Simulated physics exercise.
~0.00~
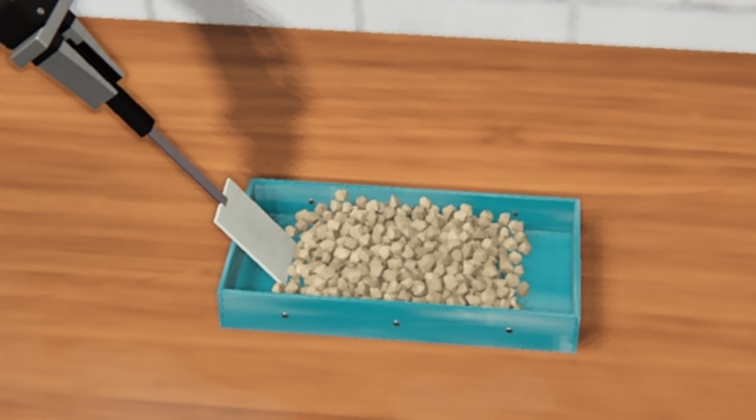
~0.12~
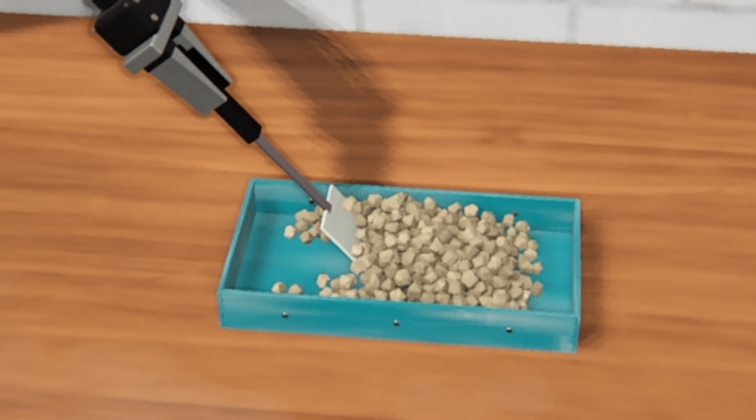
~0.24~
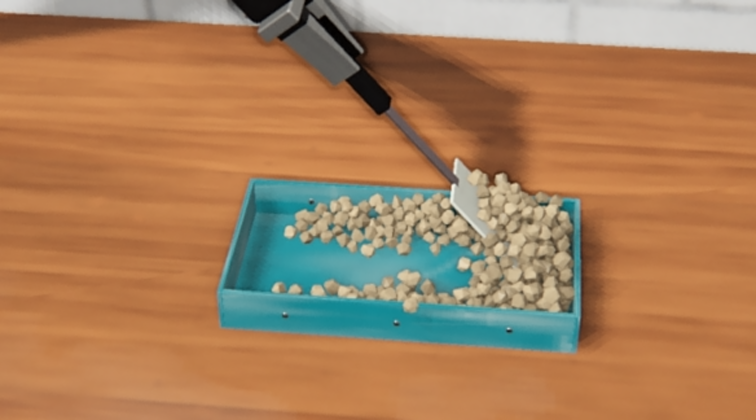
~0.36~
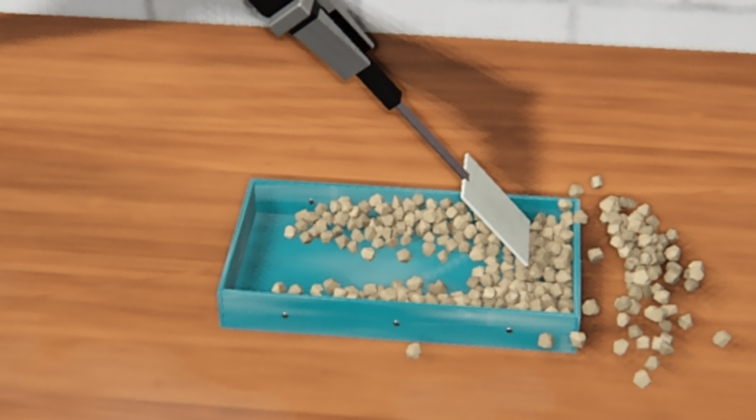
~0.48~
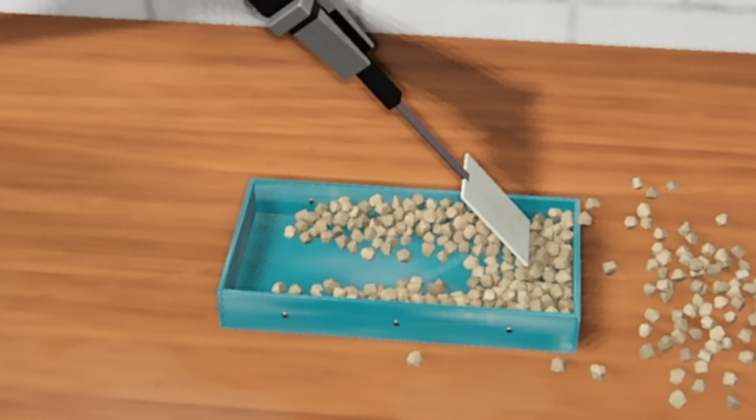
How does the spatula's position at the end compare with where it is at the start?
The spatula starts at the left end of the blue tin and ends near the tin's right end, slightly higher in view.
On a wooden table, a gripper holding a spatula pushes small pale pebbles rightward through a blue roasting tin, heaping them at the right end until many spill over the rim and scatter across the table, while most stay in the tin.
